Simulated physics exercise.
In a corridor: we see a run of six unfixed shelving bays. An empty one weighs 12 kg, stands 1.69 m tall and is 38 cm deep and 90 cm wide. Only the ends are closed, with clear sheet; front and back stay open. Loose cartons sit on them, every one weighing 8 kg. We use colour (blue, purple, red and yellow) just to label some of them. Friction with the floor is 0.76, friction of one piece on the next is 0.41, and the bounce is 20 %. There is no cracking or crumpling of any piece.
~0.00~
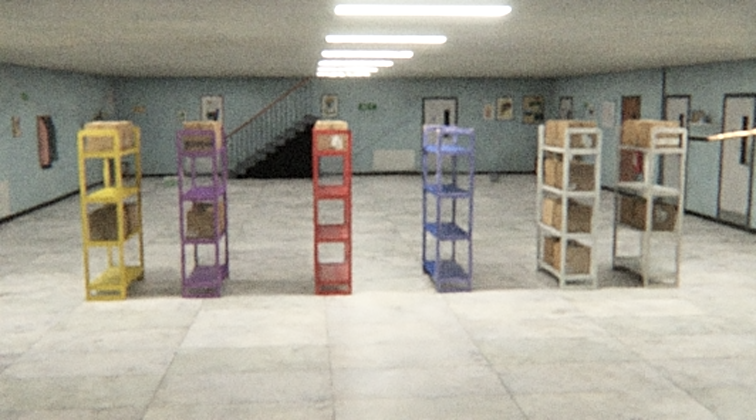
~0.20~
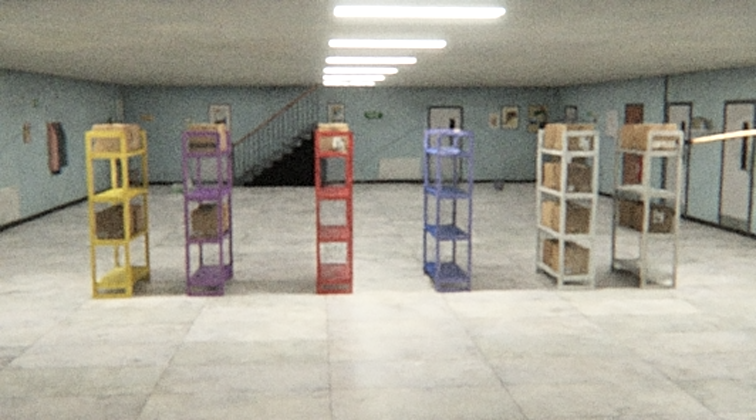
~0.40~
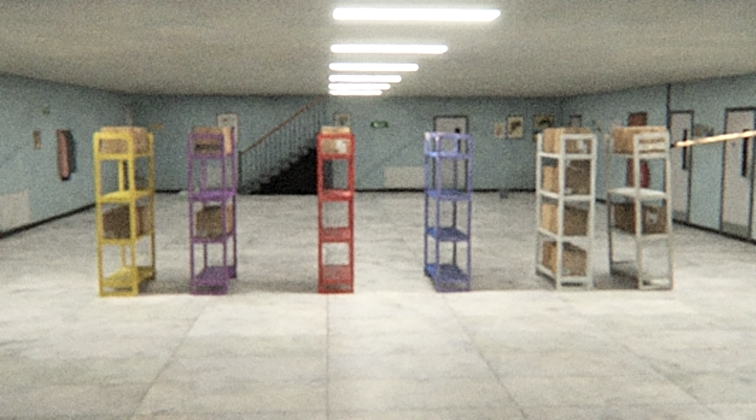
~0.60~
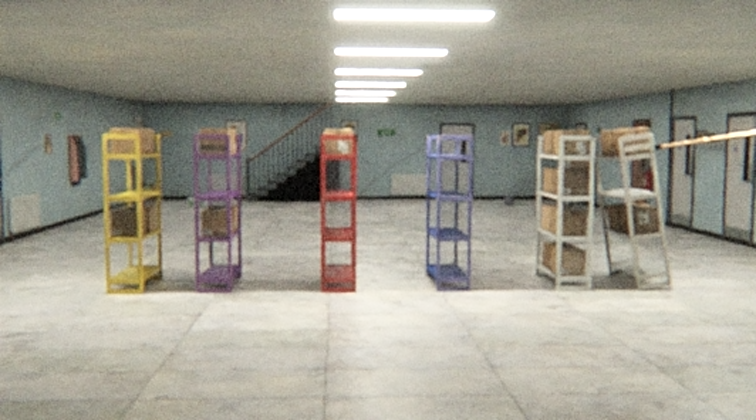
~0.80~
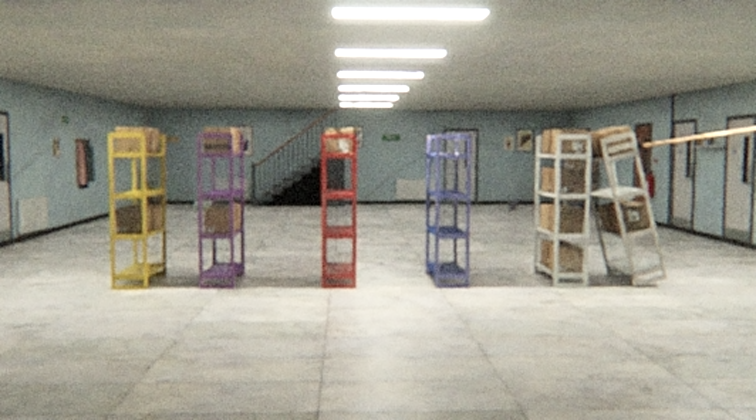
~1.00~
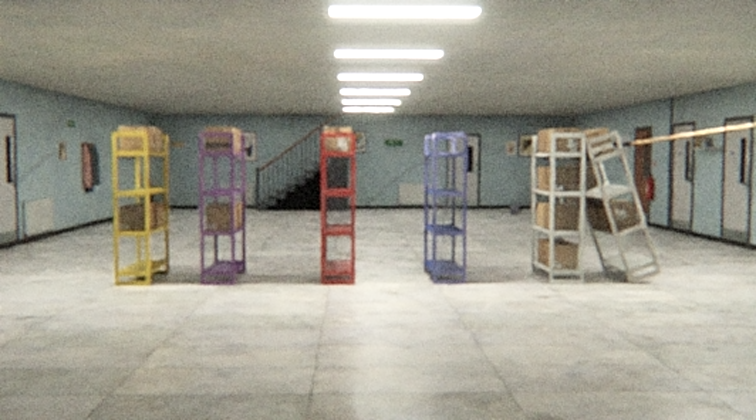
A thin pole enters from the right and pushes the top of the rightmost grey shelving unit, which tilts left until it leans against the pale unit beside it. Yellow, purple, red, blue and two greyish units, several holding brown cartons, stand in a row across a tiled, blue-walled hall with a staircase behind, seen from the front. The camera drifts slightly sideways throughout, while the other units stay upright.
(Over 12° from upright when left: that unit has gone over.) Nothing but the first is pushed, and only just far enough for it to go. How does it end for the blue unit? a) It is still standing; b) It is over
a, it is still standing.
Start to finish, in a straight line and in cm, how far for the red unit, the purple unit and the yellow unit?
Net displacement, roughly: Red ~ 0 cm, purple ~ 0 cm, yellow ~ 0 cm.
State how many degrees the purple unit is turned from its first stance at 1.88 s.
0°.
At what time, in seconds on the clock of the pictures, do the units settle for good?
At around 2.5 s.
After 1.20 s, 0 cartons spilt or dropped; none of the 5 other units over; blue unit unmoved.
After 1.88 s, 1 cartons spilt or dropped; none of the 5 other units over; blue unit unmoved.
After 2.14 s, 2 cartons spilt or dropped; none of the 5 other units over; blue unit unmoved.
At rest (2.7 s), 2 cartons spilt or dropped; none of the 5 other units over; blue unit unmoved; red unit unmoved; purple unit unmoved. Five left standing. As the last picture would show them, middles, blue unit near (445, 207), red unit near (339, 207).
